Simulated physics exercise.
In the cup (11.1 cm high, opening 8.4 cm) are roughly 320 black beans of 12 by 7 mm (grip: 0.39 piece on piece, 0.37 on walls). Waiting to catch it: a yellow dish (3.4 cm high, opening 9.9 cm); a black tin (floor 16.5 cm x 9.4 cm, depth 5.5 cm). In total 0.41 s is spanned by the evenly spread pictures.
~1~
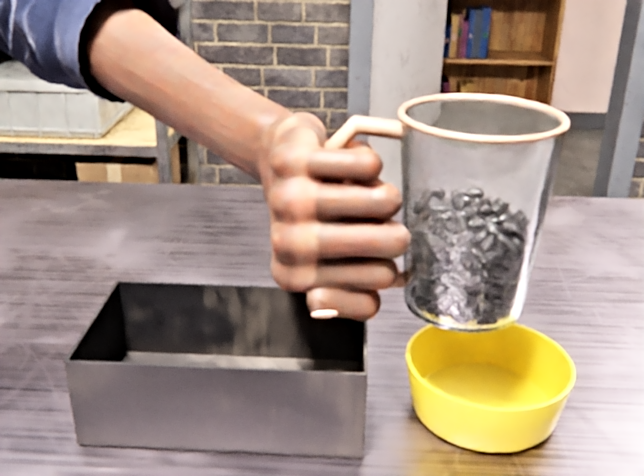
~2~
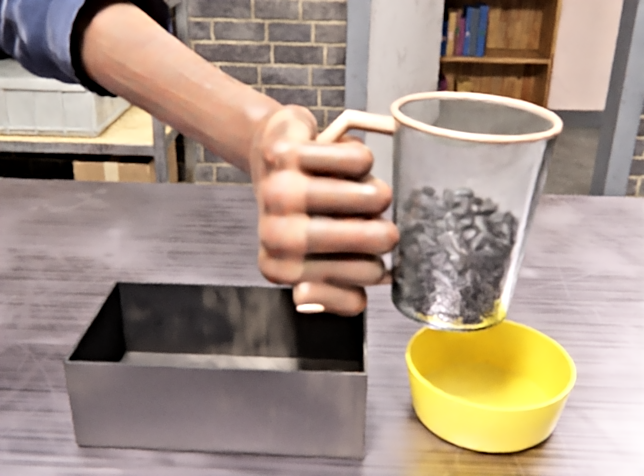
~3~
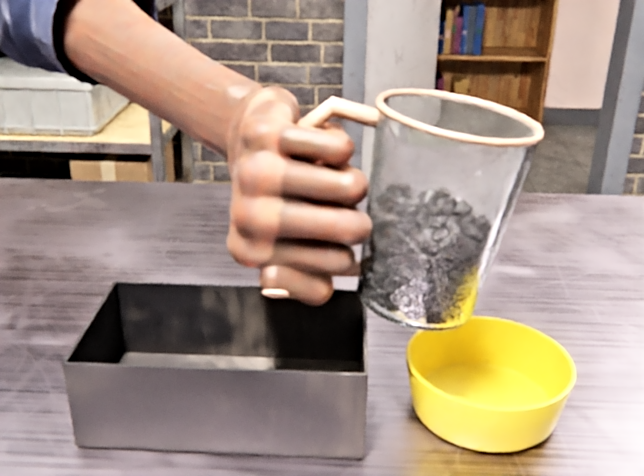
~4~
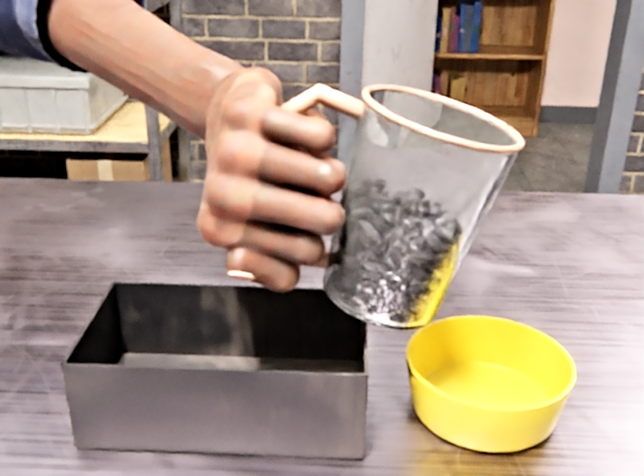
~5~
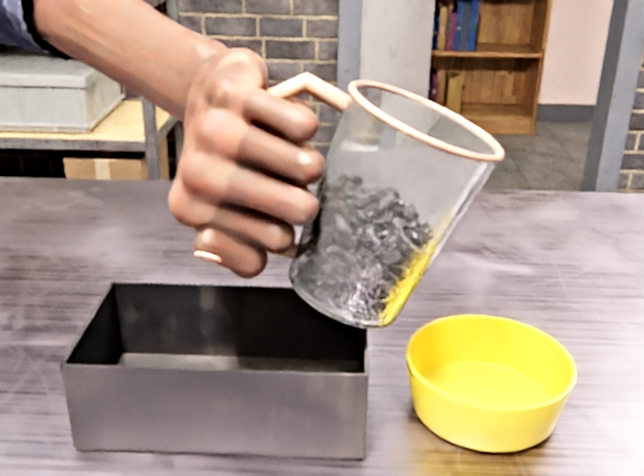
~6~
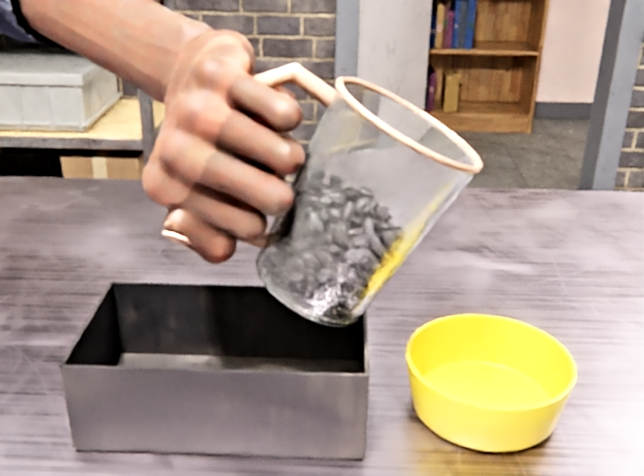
At a table, a hand moves a clear cup of black beans left, tilting it rightward.
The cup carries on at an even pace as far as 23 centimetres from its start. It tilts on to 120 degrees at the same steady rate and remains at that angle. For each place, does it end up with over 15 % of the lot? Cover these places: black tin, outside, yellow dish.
Black tin: Yes, outside everything: No, yellow dish: No.
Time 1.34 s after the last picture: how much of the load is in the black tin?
85 per cent.
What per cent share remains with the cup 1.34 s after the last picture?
Roughly 15 percent of the load.
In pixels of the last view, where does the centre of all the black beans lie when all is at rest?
Around (234, 388).
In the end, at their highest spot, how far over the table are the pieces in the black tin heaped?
Near 3.0 centimetres up.
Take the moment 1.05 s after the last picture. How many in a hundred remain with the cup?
At that moment, some 95 per cent of the load remains.
Then, 0.40 s after the last picture, tilt 61 degrees; cup 100 %; middle of all pieces near (188, 229).
Then, 0.74 s after the last picture, tilt 88 degrees; cup 100 %; middle of all pieces near (79, 216).
Then, 1.05 s after the last picture, tilt 113 degrees; black tin 5 %, cup 95 %; middle of all pieces near (47, 228).
Then, 1.34 s after the last picture, tilt 120 degrees; black tin 85 %, cup 15 %; middle of all pieces near (190, 356).
In the end, yellow dish 0 %, black tin 100 %, outside 0 %, cup 0 %.
